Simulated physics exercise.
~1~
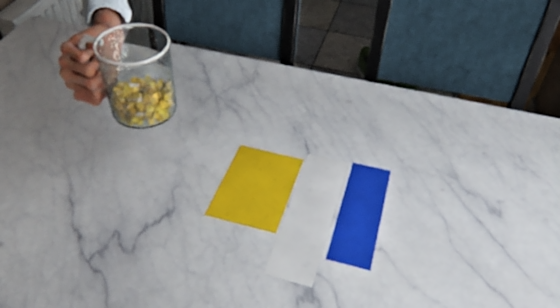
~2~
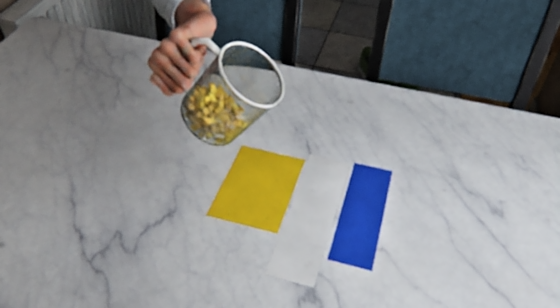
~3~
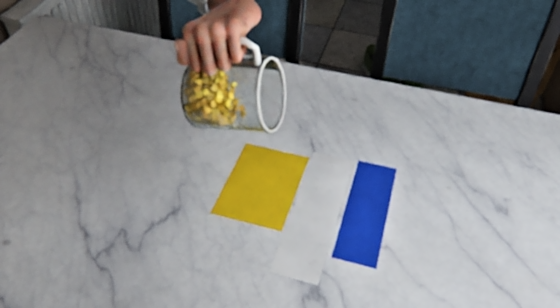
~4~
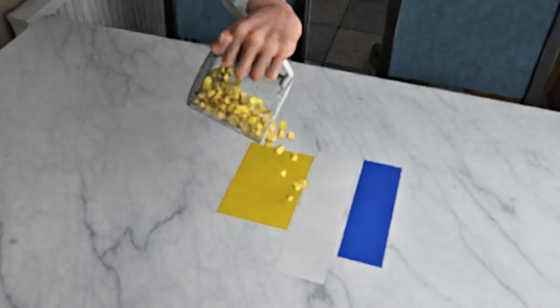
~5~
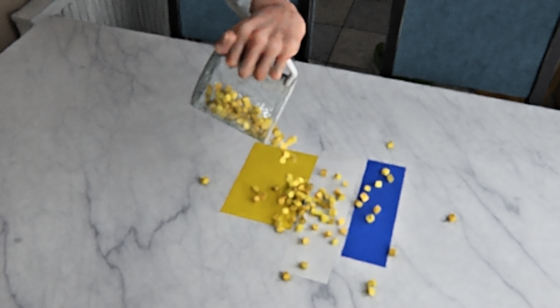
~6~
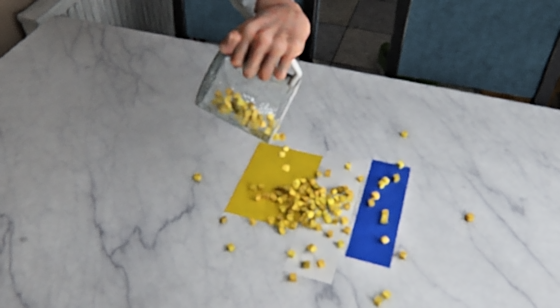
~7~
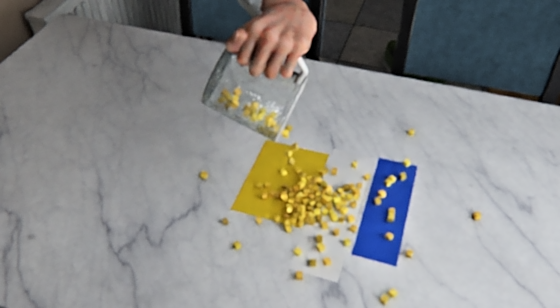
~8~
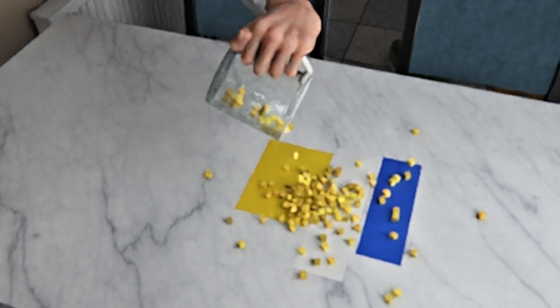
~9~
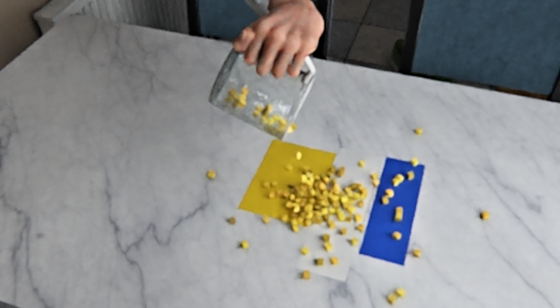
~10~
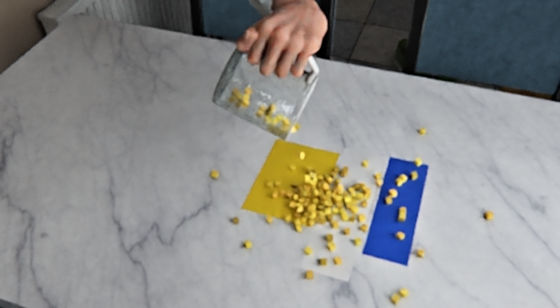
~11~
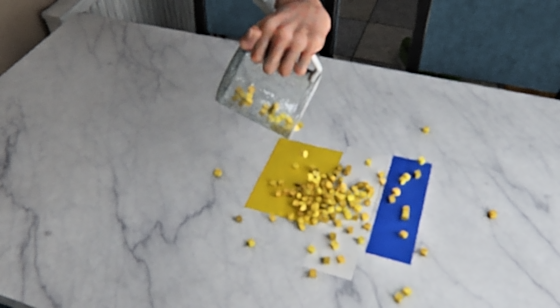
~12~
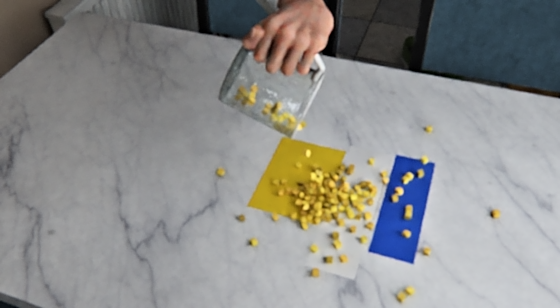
Yellow cubes tumbled out of a clear jug as a hand moved it to the right and tipped it over a marble table, piling mostly across the yellow and white mats, with some on the blue mat and bare tabletop and a few still inside.
